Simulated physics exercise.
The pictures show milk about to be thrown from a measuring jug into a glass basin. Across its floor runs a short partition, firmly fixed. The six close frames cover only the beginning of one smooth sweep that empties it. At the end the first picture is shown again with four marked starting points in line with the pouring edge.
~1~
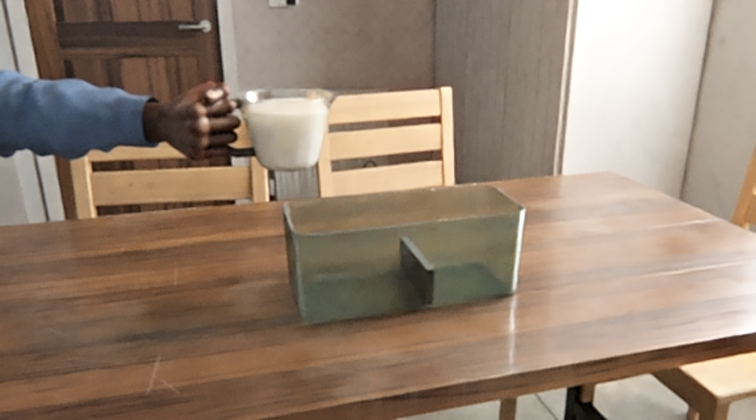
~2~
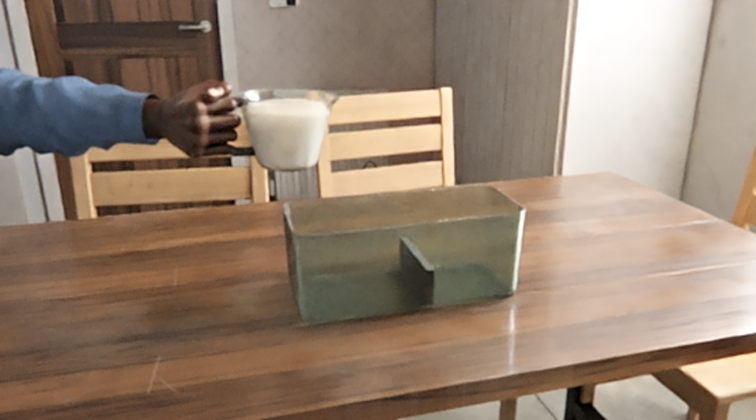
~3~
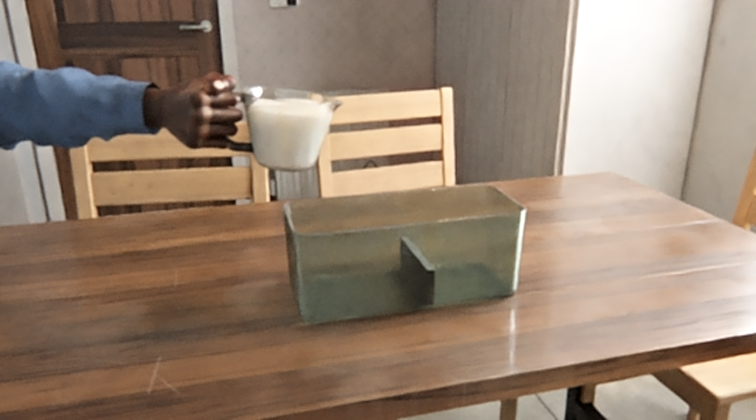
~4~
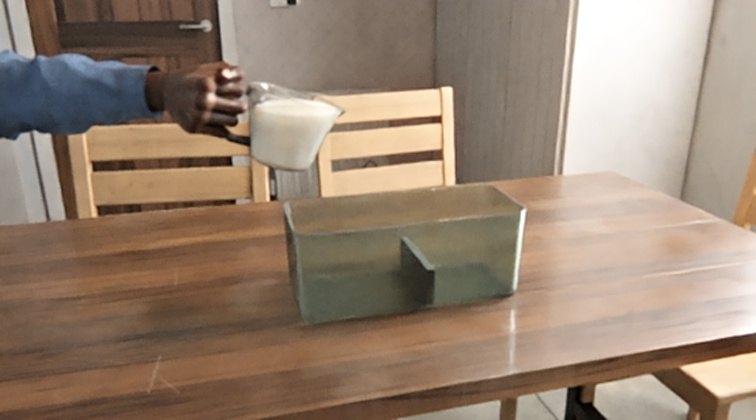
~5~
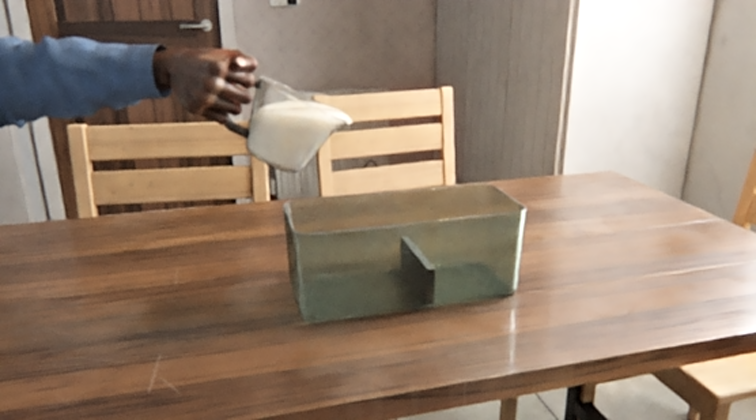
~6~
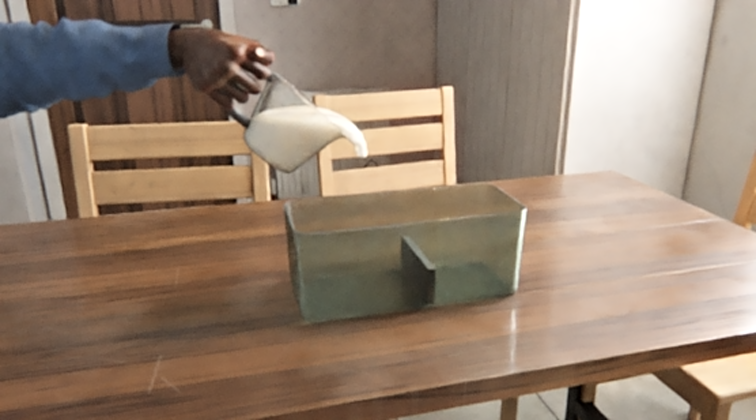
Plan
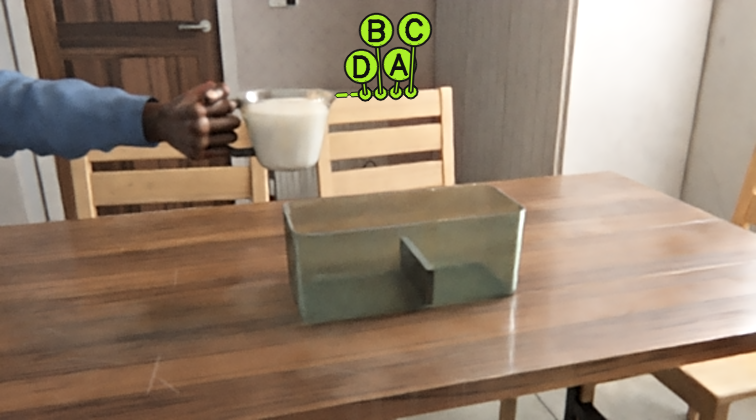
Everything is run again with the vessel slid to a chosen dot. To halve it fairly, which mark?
Take B.
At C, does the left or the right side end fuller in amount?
More ends on the right.
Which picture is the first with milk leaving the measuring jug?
In picture 5.
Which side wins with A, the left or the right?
The right side.
In lime, A at (395, 92); B at (380, 93); C at (410, 91); D at (365, 93).
Choosing A, about 24 % ends left of the wall and 75 % right of it.
Choosing B, about 52 % ends left of the wall and 47 % right of it.
Choosing C, about 9 % ends left of the wall and 90 % right of it.
Choosing D, about 81 % ends left of the wall and 19 % right of it.
